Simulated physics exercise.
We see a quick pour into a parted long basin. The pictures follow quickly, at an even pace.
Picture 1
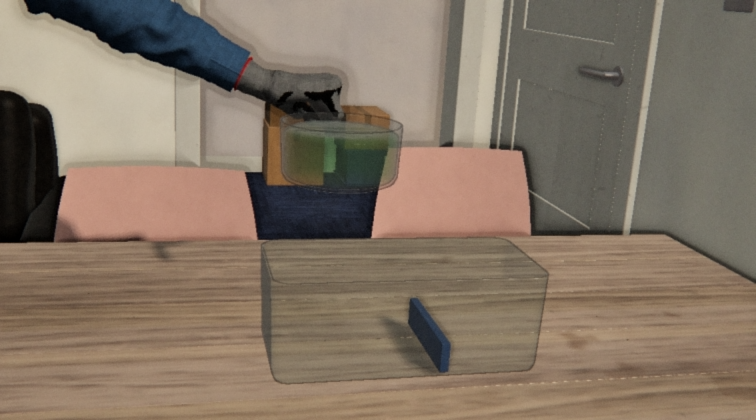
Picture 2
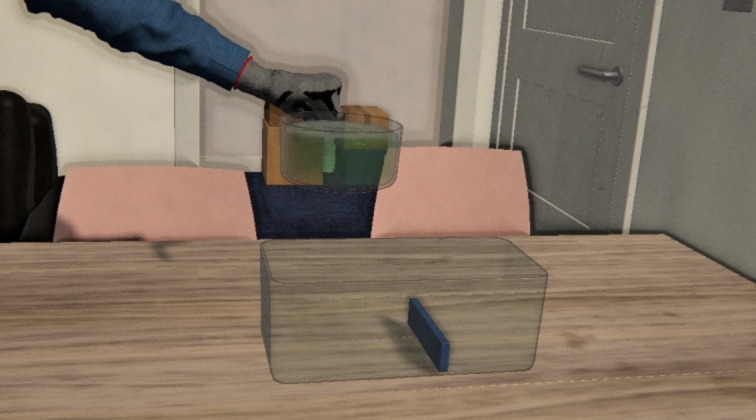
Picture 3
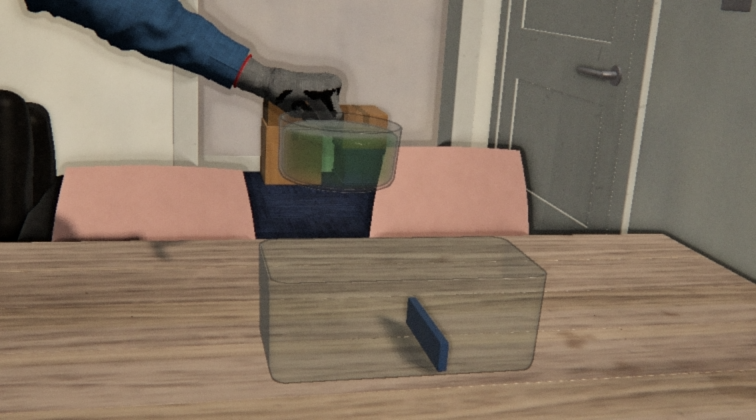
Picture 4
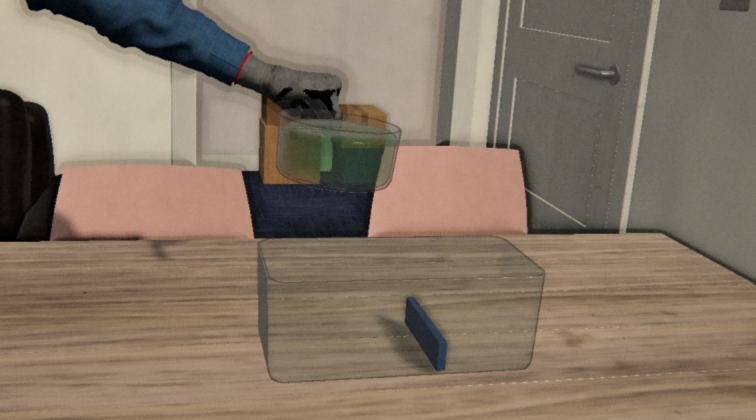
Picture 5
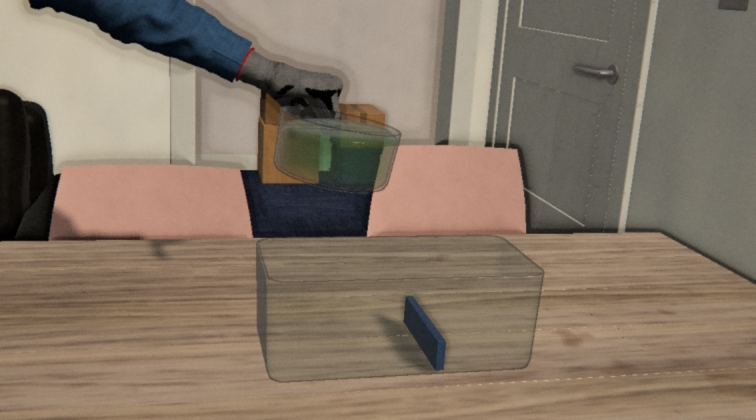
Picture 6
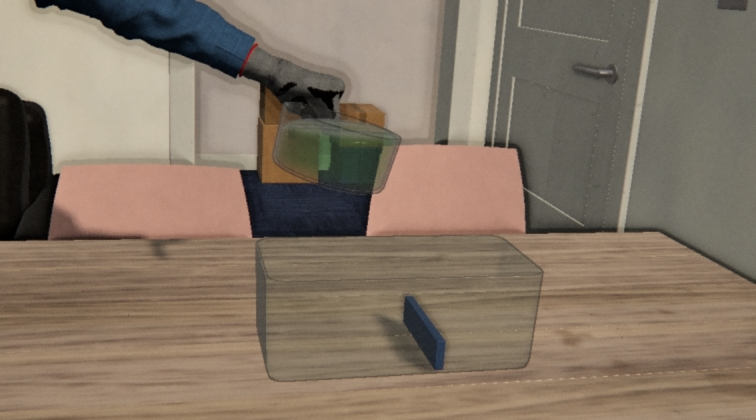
An arm in a blue sleeve and grey glove reaches in from the upper left of a room with a grey door, seen from across a wooden table. The hand holds a clear container of green liquid before orange blocks and pink chairs, above a long transparent basin with a dark blue divider. The container gradually tilts down to the right, while the basin stays still.
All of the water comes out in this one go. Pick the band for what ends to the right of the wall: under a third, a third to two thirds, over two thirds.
The share right of the wall is from a third to two thirds.
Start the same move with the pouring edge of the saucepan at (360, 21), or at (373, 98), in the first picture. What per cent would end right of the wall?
About 35 and 35 per cent.
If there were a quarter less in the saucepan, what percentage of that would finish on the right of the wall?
Roughly 50 in a hundred.
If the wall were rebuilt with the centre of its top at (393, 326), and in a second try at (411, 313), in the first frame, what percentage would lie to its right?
About 85 and 75 per cent.
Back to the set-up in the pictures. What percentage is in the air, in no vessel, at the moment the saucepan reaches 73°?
About 40 per cent.
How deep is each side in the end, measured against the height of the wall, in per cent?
Left: 30 %. Right: 70 %.
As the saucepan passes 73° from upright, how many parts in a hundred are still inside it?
Some 45 per cent.
A moment on, the saucepan is tipped part way and 46 per cent is still to pour, 3 is left of the wall and 13 right of it.
Next, the saucepan is tipped right over and 7 per cent is still to pour, 23 is left of the wall and 61 right of it.
Then the saucepan is tipped right over and 0 per cent is still to pour, 38 is left of the wall and 60 right of it.
Later the saucepan is tipped right over and 0 per cent is still to pour, 39 is left of the wall and 60 right of it.
In the end 39 per cent lies left of the wall, 60 right of it and 1 outside.
